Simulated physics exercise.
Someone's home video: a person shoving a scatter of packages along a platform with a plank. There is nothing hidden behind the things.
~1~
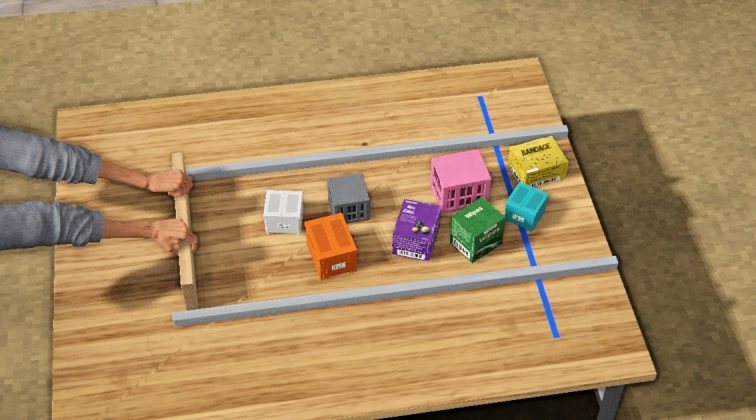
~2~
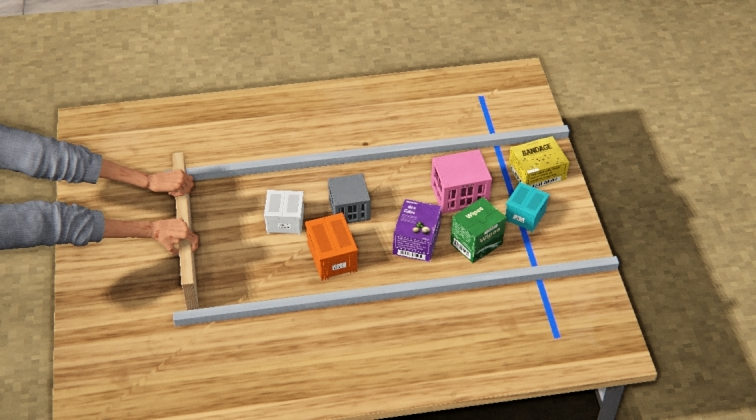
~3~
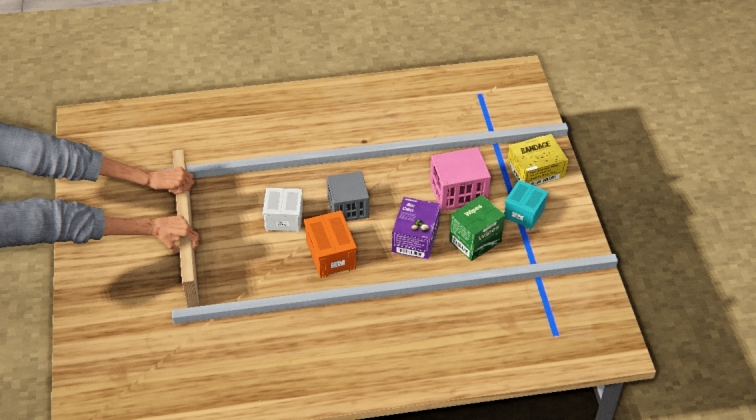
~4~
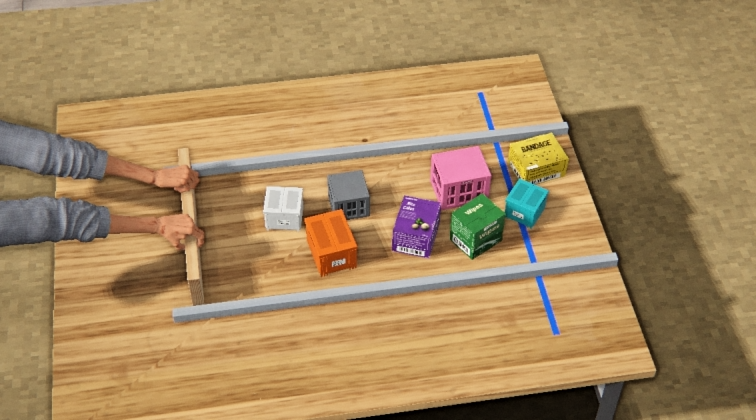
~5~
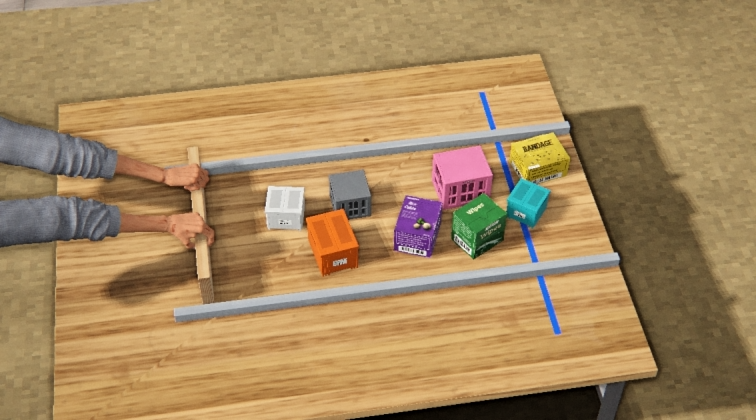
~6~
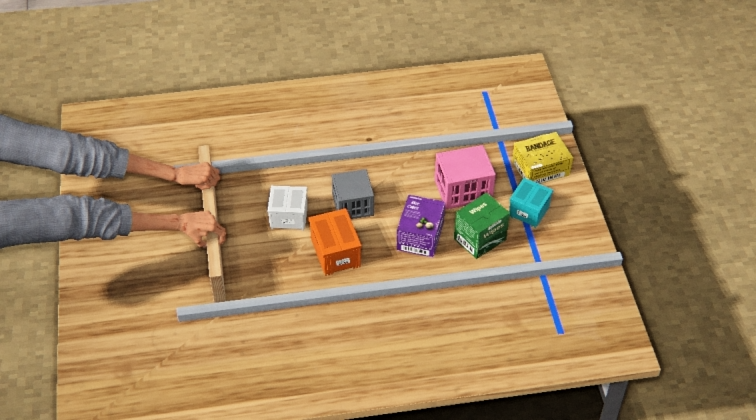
A wooden plank, gripped by two hands, stayed nearly still at first and then slid slightly right between two rails, while the colorful boxes and crates ahead of it sat in place on the table.
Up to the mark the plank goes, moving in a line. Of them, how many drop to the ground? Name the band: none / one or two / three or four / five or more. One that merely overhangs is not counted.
Band: Three or four.
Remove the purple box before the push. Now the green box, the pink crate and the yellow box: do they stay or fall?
Here's how it goes: The green box is still up there, the pink crate ends up down, and the yellow box ends up down.
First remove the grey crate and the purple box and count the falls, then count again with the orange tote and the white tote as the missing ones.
In the first try 2, in the other 1.
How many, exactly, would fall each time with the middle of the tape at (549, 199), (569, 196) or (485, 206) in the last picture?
Try by try, 6, 6 and 1.
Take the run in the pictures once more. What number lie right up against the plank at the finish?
Contact count: 2.
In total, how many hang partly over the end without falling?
That comes to 0 of them.
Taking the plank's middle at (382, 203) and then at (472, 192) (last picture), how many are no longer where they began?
First 6 and then 8.
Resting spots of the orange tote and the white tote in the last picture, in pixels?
You'll see the orange tote at (548, 218), with the white tote at (533, 177).
Soon after, none off yet; yellow box at rest near (542, 159); turquoise tote at rest near (530, 203); green box at rest near (482, 226).
After that, none off yet; yellow box at rest near (542, 159); turquoise tote at rest near (530, 203); green box displaced a little near (497, 224).
And then, none off yet; yellow box displaced about its own width near (593, 155); turquoise tote displaced well along near (586, 199); green box displaced well along near (571, 223).
In the end, the number that fall off is three or four; gone, pink crate, green box, turquoise tote and yellow box.
